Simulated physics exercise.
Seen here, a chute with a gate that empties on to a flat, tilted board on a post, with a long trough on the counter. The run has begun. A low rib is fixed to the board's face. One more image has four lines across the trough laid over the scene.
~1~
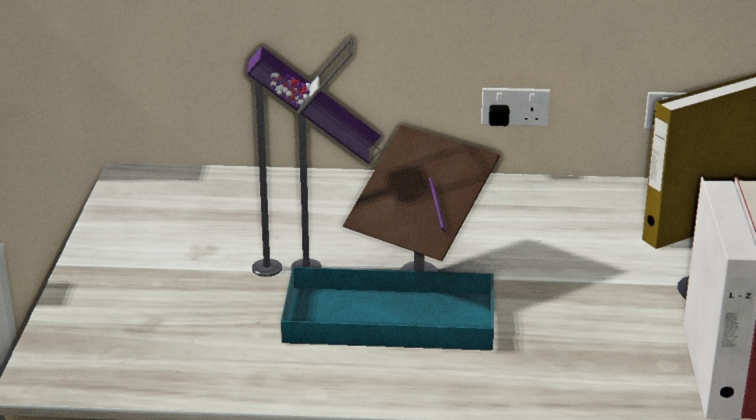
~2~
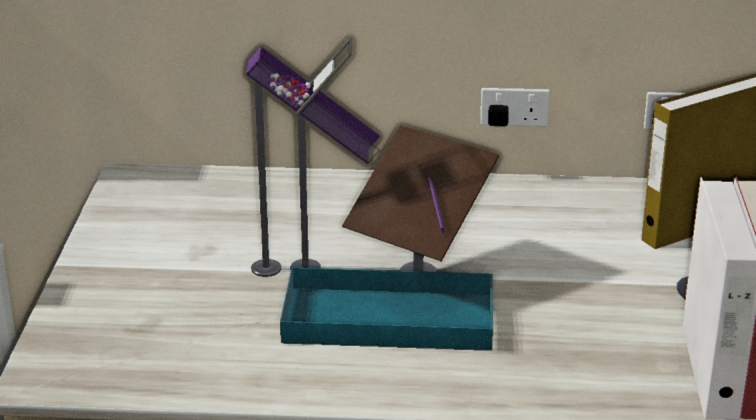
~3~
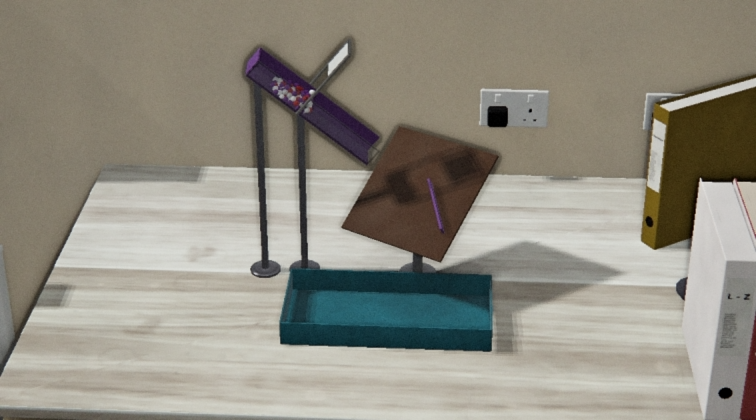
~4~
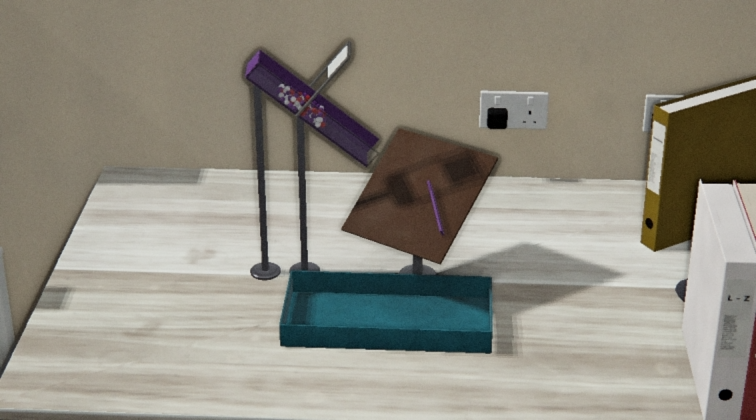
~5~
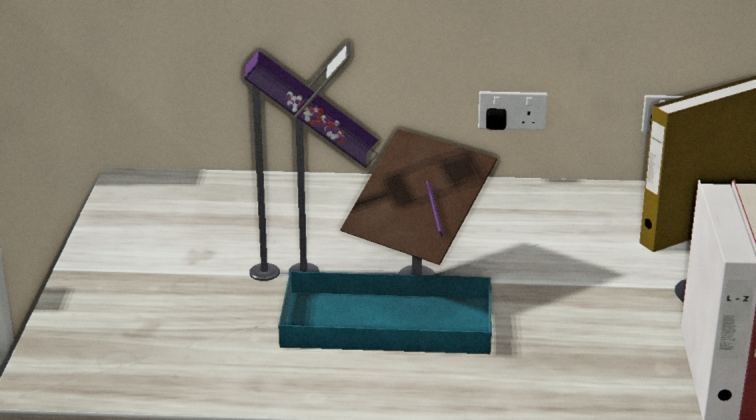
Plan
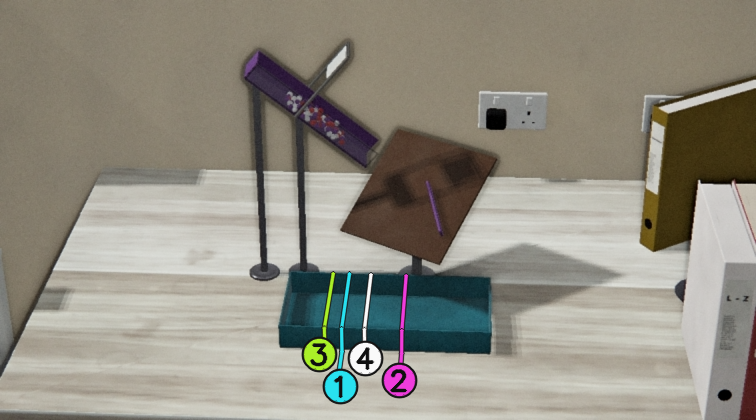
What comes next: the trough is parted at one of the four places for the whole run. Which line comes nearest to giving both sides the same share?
Choose 2.
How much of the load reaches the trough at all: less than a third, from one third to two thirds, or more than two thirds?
About that: More than two thirds.
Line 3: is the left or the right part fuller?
The right side.
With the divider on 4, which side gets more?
More lands on the right.
On the marked copy, line 1 crosses the front rim at (341, 327); line 2 crosses the front rim at (401, 329); line 3 crosses the front rim at (324, 327); line 4 crosses the front rim at (364, 328).
With 1, of what is caught, a small share on the left of the divider, all but a few on the right.
With 2, of what is caught, close to a third on the left of the divider, close to two thirds on the right.
With 3, of what is caught, only a few on the left of the divider, all but a few on the right.
With 4, of what is caught, a small share on the left of the divider, the bulk on the right.
